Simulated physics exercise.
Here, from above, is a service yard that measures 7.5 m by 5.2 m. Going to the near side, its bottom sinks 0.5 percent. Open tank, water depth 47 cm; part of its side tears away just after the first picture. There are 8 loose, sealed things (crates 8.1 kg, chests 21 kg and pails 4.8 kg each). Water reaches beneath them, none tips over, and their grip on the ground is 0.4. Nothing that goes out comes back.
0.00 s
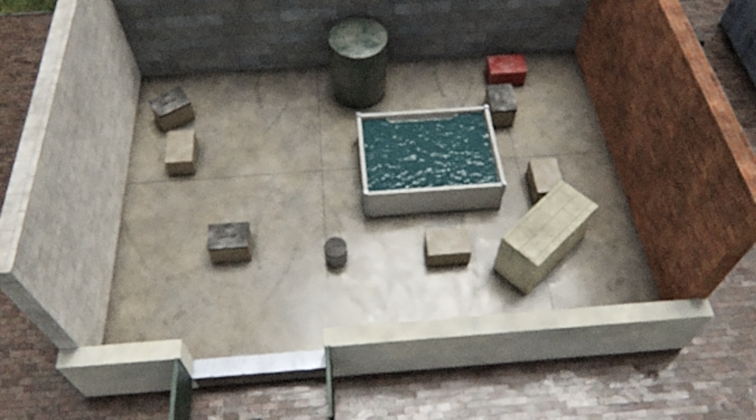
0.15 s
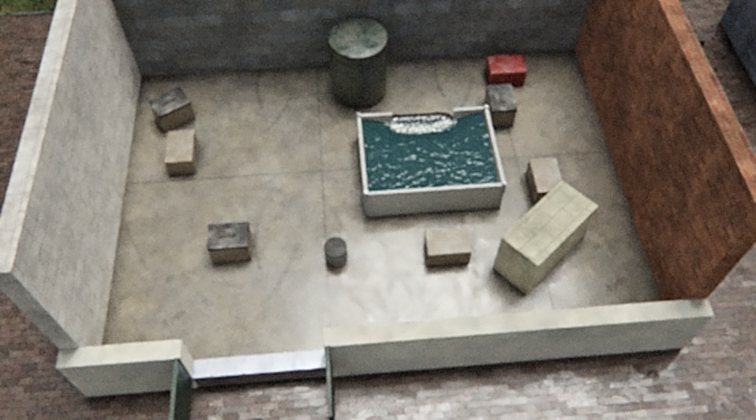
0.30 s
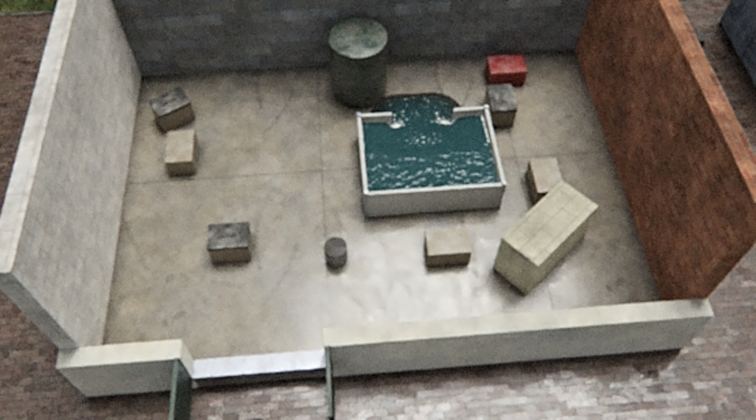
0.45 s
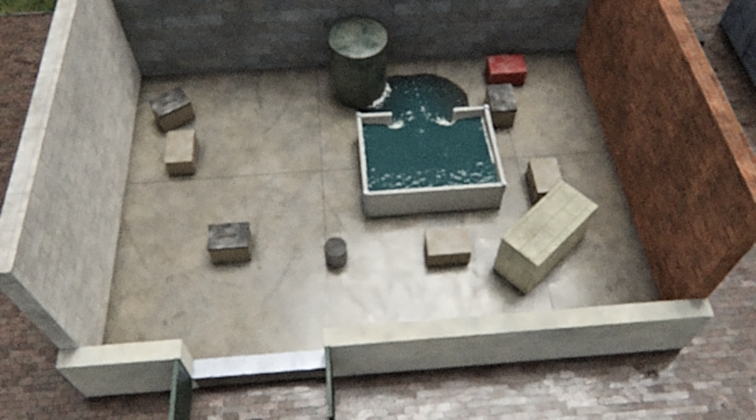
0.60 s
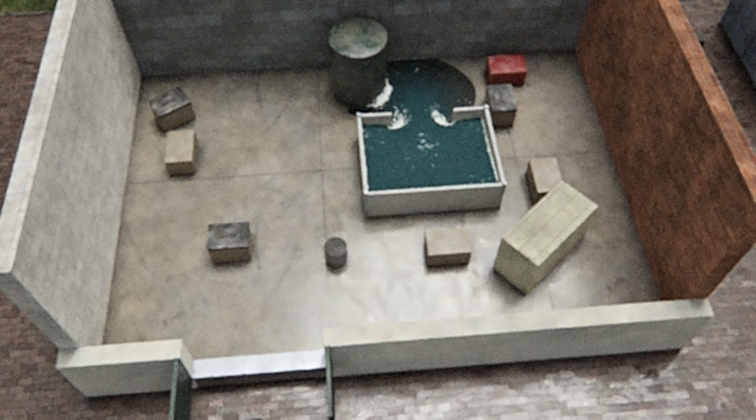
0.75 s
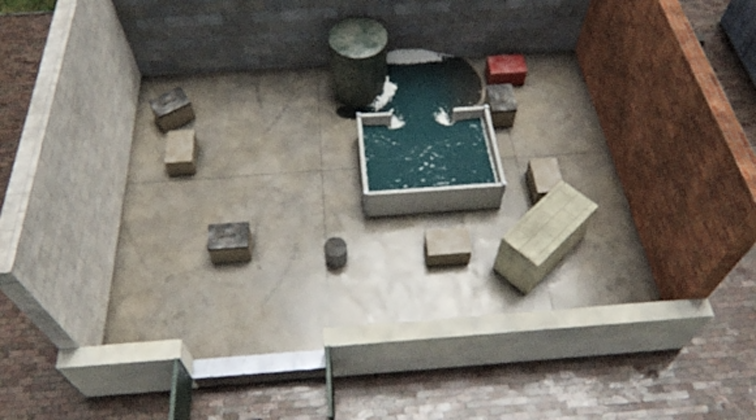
A walled yard holds a tank whose far side opens, and water spreads behind it.
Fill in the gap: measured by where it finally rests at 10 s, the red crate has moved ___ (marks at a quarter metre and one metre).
It has moved more than one metre.
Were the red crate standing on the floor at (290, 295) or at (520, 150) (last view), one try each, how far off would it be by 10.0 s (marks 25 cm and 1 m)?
Order of tries: It keeps its spot; it scoots a modest distance.
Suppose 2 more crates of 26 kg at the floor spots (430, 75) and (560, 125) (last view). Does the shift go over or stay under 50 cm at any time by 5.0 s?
So that's across the line and then across the line.
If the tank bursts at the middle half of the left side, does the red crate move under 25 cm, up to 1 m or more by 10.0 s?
Outcome for the red crate: No real movement.
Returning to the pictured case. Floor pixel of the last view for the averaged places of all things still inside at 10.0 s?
Roughly at (342, 209).
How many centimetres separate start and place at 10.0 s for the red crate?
Measured offset: Near 450 cm.
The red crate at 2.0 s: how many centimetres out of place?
Shift by then: About 40 cm.
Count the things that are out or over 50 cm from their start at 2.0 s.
I make it 0 by then.
After 2.0 s the red crate is near (528, 75), 0.4 m from its start, aground; 0 of 8 are out; 0 afloat.
After 4.5 s the red crate is near (605, 212), 3.1 m from its start, afloat; 0 of 8 are out; 1 afloat.
After 7.0 s the red crate is near (605, 291), 4.3 m from its start, afloat; 0 of 8 are out; 1 afloat.
After 10.0 s the red crate is near (413, 295), 4.6 m from its start, afloat; 0 of 8 are out; 2 afloat.
